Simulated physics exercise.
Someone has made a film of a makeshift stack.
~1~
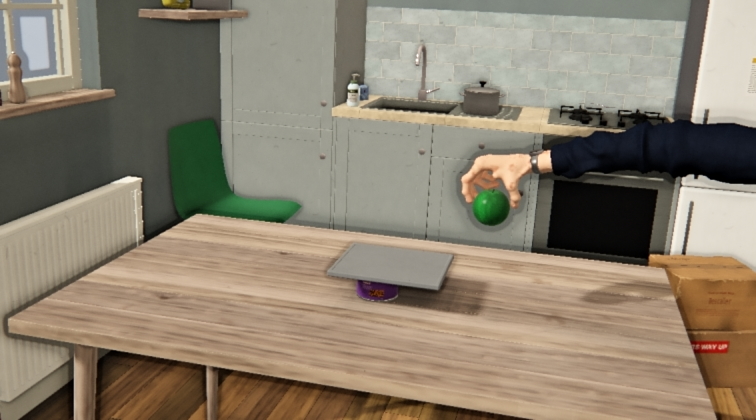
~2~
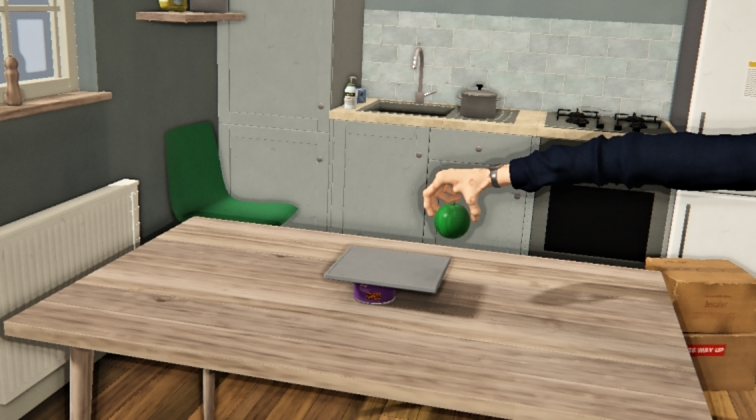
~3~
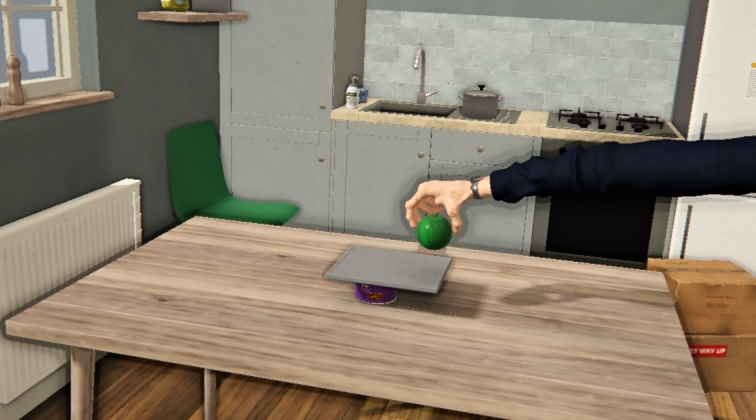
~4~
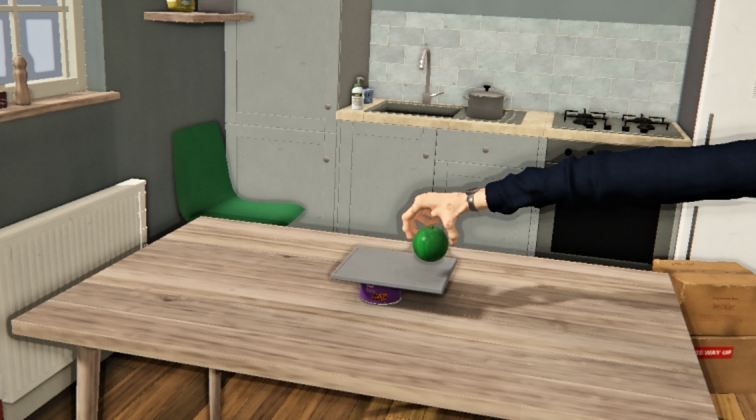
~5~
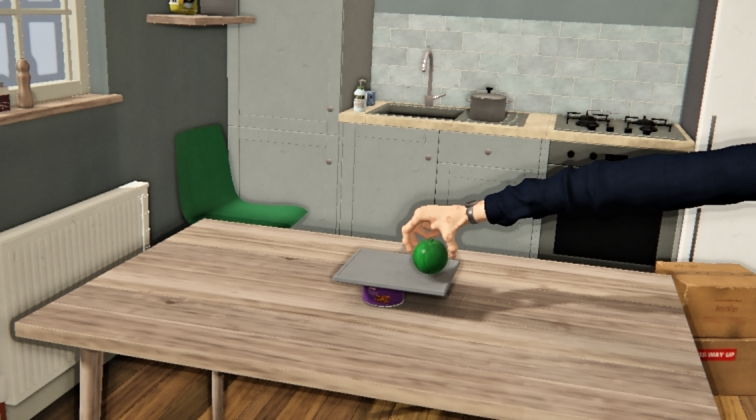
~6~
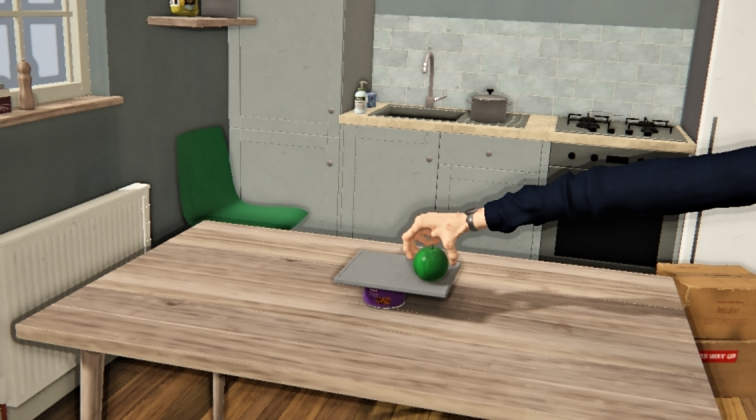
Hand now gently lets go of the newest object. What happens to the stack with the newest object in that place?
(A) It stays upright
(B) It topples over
The answer is B.
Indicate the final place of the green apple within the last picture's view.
At about (465, 304).
Then, 0.30 s past the last view, green apple now fallen; grey lid rocked 41° from its first pose.
Then, 0.40 s past the last view, grey lid rocked 40° from its first pose.
Finally, fallen, green apple; left askew, grey lid; purple tub still in place. Final places as the last picture's camera would see them, green apple near (465, 304). The stack comes apart.
